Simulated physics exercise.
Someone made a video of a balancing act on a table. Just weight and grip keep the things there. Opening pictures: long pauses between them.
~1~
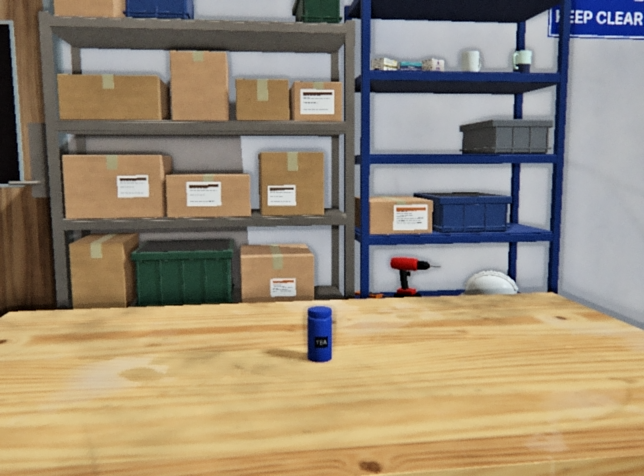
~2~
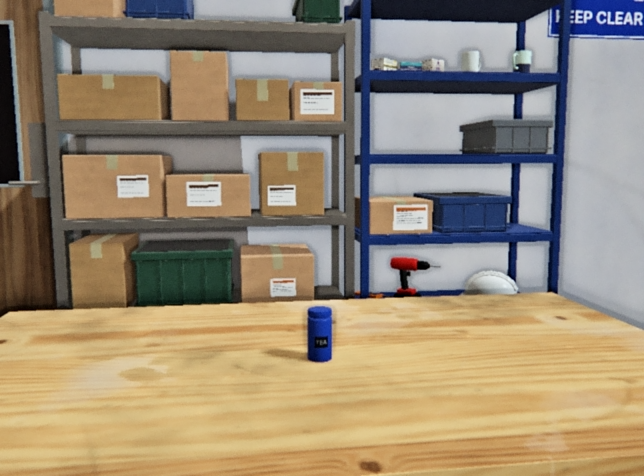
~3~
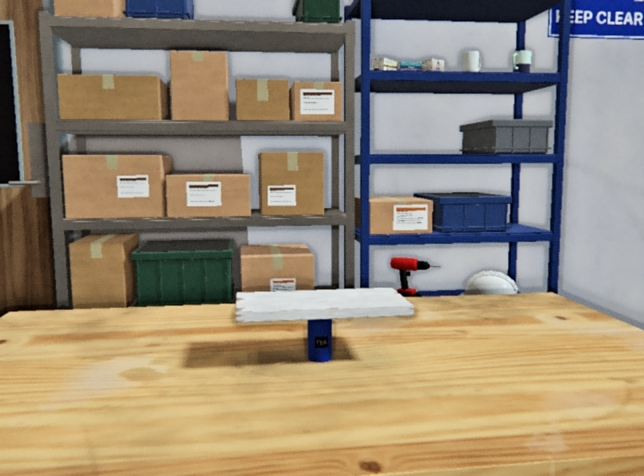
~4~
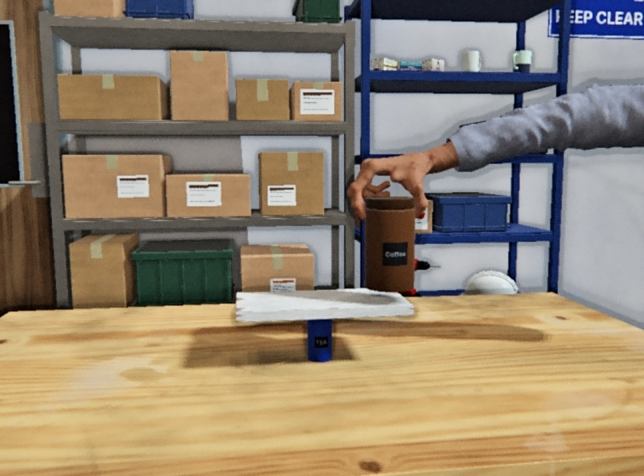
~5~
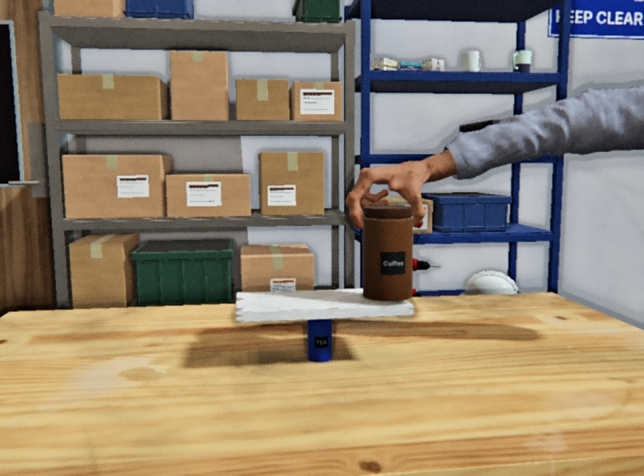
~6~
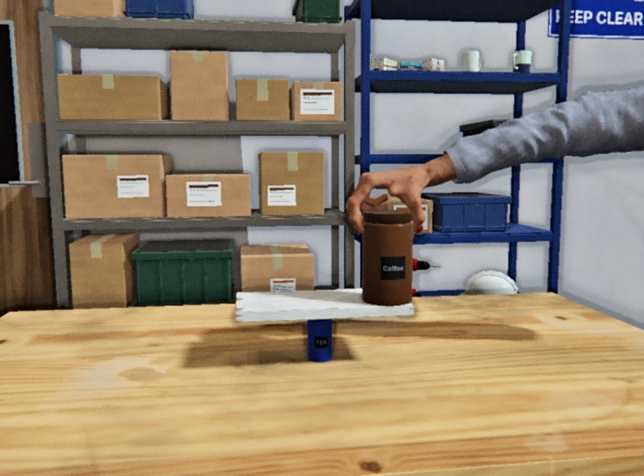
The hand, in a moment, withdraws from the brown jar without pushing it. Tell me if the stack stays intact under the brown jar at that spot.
Falls down.
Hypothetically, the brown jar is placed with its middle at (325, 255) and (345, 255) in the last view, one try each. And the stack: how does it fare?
First case: It remains standing; second case: It collapses.
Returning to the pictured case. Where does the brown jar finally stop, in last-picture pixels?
About (519, 348).
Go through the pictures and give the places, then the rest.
In the first picture, the last thing is not in view yet; blue shaker (320, 334).
In the second picture, the last thing is not in view yet; blue shaker (320, 334).
In the third picture, the last thing is not in view yet; blue shaker (320, 334).
The fourth picture shows still above its spot; brown jar (390, 243); blue shaker (320, 334).
The fifth picture shows still above its spot; brown jar (387, 252); blue shaker (320, 334).
The sixth picture shows in place under the hand; brown jar (387, 257); blue shaker (320, 334).
Then, 0.30 s after the last picture, brown jar now fallen; white board tipped 41° from how it was.
Then, 0.50 s after the last picture, white board tipped 30° from how it was; blue shaker slid a little.
Then, 0.80 s after the last picture, white board now fallen; blue shaker slid a little.
At rest, fallen, brown jar and white board; blue shaker in place. Seen from the same camera at the end, brown jar near (519, 347). The stack loses its balance.
